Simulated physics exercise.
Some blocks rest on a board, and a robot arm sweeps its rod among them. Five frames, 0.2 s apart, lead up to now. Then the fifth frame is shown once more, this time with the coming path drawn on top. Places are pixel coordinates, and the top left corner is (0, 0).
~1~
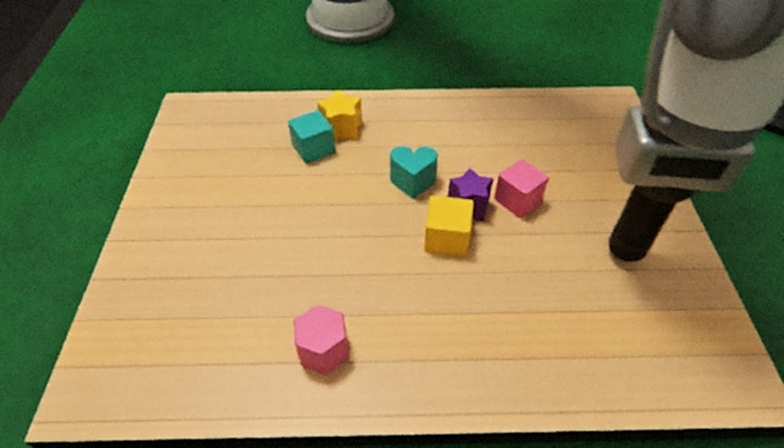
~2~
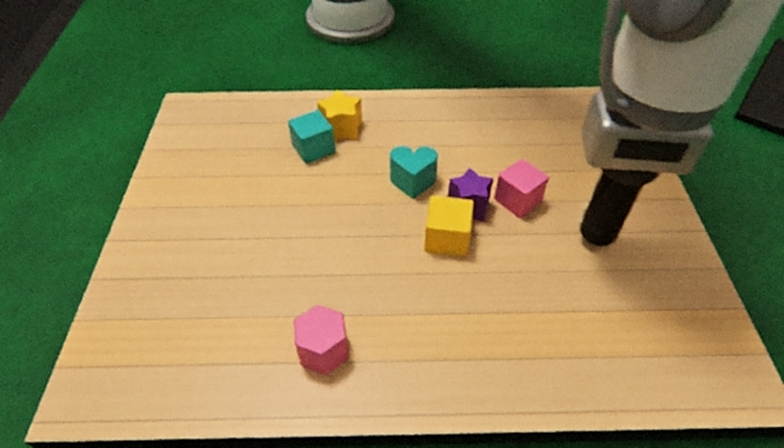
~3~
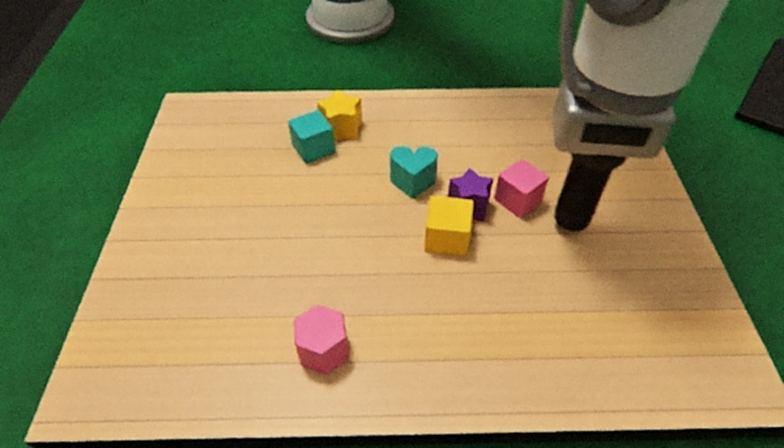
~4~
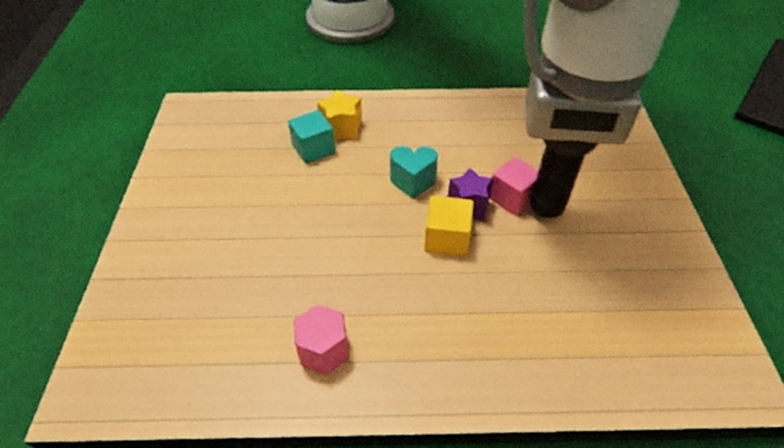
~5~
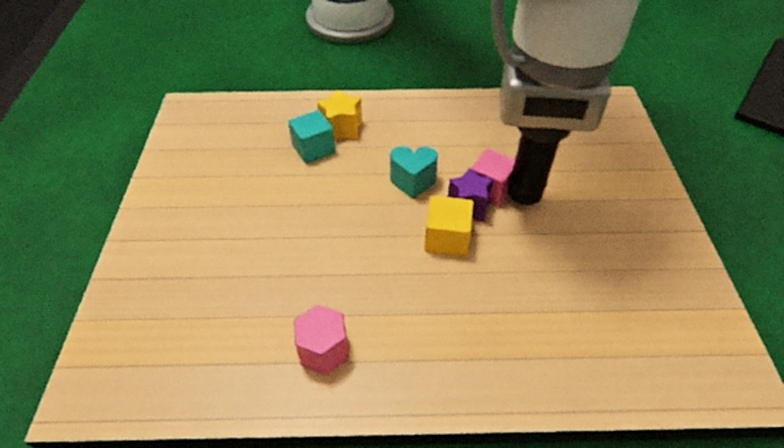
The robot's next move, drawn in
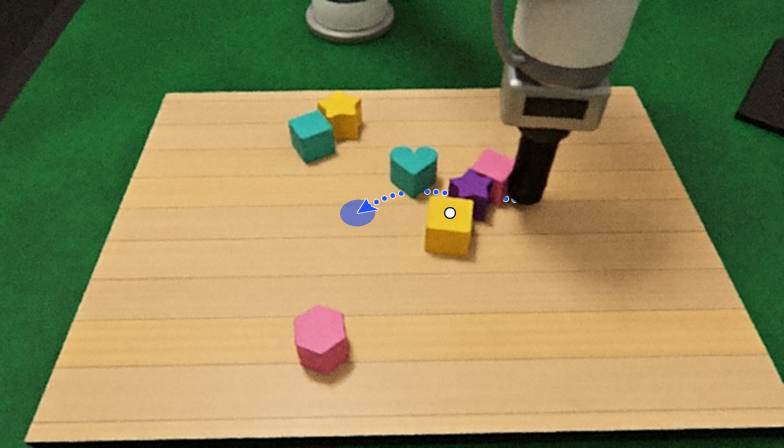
A robot arm's black rod sweeps left and slightly up across a wooden board, passing over bare wood toward a pink square block. It then meets the block's right side and pushes it left and a little up, close beside the purple star, while the other blocks stay still.
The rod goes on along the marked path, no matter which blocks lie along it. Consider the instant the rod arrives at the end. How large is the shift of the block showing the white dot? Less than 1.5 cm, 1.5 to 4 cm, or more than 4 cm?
Short of 1.5 cm.
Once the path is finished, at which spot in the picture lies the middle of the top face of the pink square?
The centre of its top will be at (448, 143).
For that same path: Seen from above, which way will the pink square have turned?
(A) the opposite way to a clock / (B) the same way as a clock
My answer is option B.
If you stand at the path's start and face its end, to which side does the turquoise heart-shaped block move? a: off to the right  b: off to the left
Letter a.
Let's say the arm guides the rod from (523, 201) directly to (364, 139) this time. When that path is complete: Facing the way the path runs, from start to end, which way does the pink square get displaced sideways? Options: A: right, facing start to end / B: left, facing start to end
Answer: A.
Path on the board, from (523, 201) by way of (465, 195) and (408, 192) to (358, 213); the dot is on the yellow square.
What follows on the original path. One third of the way, rod at (466, 188); purple star block at (432, 182); pink square at (453, 147), turned 45° clockwise.
Two thirds of the way, rod at (408, 186); turquoise heart-shaped block at (379, 150), turned 20° clockwise; purple star block at (399, 191), turned 90° anticlockwise; pink square at (448, 143), turned 60° clockwise.
At the end, rod at (357, 206); turquoise heart-shaped block at (373, 149), turned 30° clockwise; yellow square in place; purple star block at (386, 203), turned 155° anticlockwise; pink square at (448, 143), turned 60° clockwise.
